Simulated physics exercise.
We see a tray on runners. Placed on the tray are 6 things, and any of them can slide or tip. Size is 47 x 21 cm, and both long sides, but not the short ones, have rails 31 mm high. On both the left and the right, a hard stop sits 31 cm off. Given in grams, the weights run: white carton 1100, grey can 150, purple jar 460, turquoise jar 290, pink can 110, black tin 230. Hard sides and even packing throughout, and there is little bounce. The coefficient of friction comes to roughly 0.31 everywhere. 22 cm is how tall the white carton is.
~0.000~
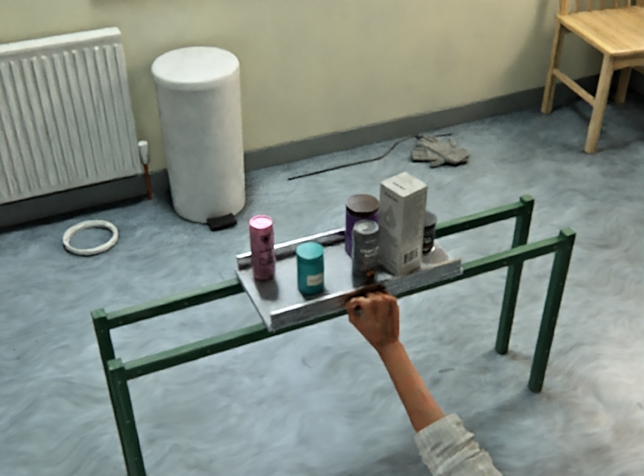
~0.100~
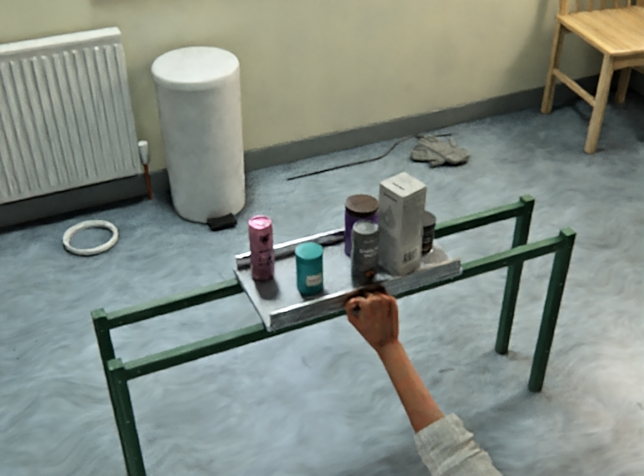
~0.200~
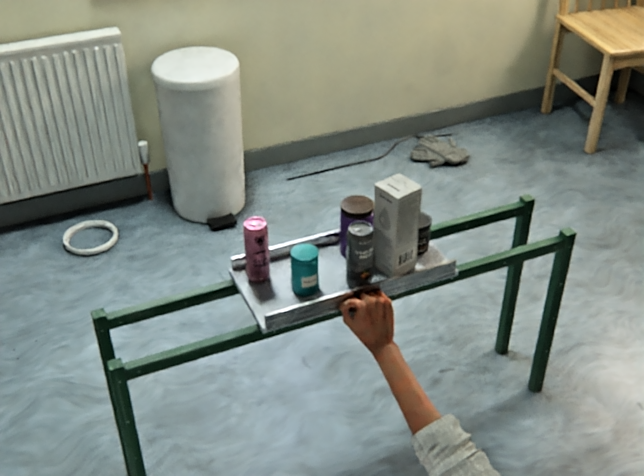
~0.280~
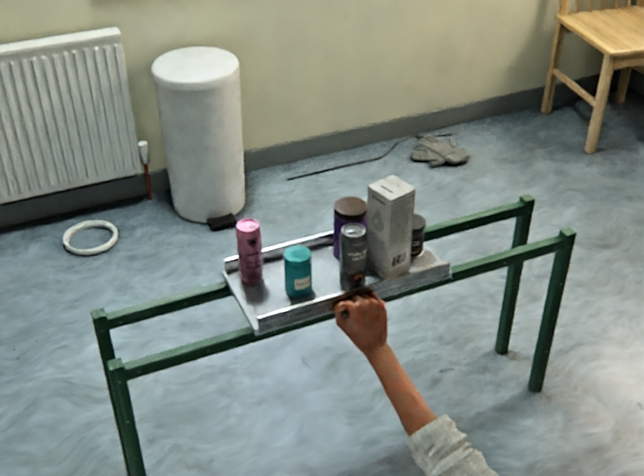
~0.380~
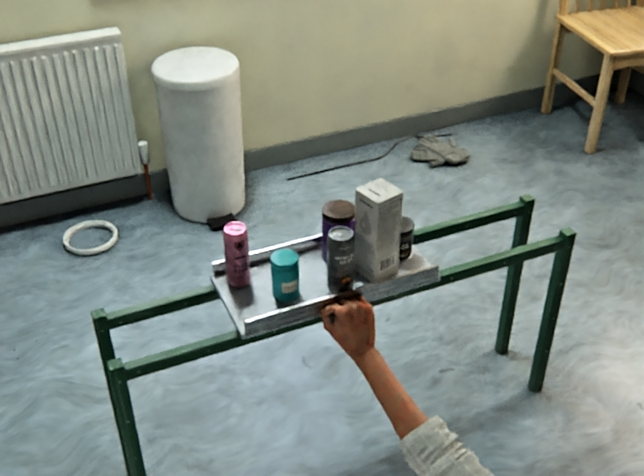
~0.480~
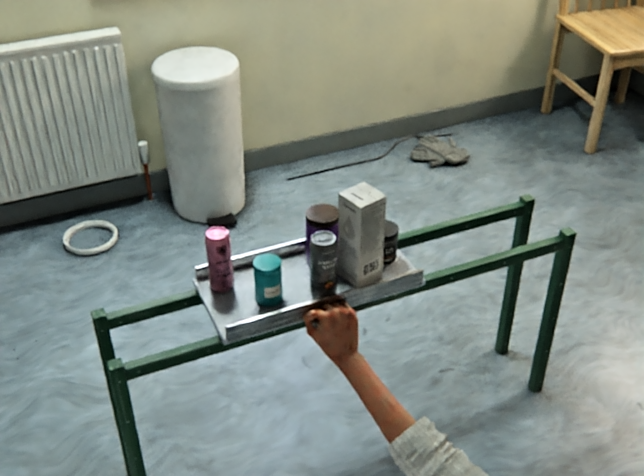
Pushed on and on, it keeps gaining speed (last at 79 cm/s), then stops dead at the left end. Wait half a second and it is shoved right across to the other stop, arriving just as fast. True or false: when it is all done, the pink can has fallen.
True.
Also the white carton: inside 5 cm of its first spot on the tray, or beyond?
Outcome for the white carton: Displaced.
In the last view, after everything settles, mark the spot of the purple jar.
Resting point, approx. (474, 197) px.
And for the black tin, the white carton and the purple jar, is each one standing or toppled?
Well, the black tin tumbles down, the white carton tumbles down, and the purple jar holds steady.
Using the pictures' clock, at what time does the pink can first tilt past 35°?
Roughly at the 1.0 s mark.
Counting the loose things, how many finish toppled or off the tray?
3.
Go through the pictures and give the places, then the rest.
The first picture shows tray midway; pink can (263, 249); white carton (401, 226).
The second picture shows tray midway; turquoise jar (310, 269).
The third picture shows tray moved 1 cm left; white carton (396, 227).
The fourth picture shows tray moved 3 cm left; grey can (353, 259).
The fifth picture shows tray moved 6 cm left; turquoise jar (285, 275).
The sixth picture shows tray moved 10 cm left; pink can (220, 261); white carton (361, 237).
After 0.98 s, tray moved 31 cm left; pink can now off the tray; white carton moved 8 cm; grey can moved 8 cm.
After 1.98 s, tray moved 20 cm left; white carton moved 10 cm; black tin moved 9 cm; turquoise jar moved 9 cm.
After 2.88 s, tray moved 31 cm right; white carton moved 9 cm; grey can moved 9 cm; black tin moved 9 cm.
After 3.88 s, tray moved 31 cm right; black tin now off the tray; white carton on its side.
In the end (4.3 s), off the tray and tipped over, pink can and black tin; toppled on the tray, white carton; the other 3 under 5 cm from the start.
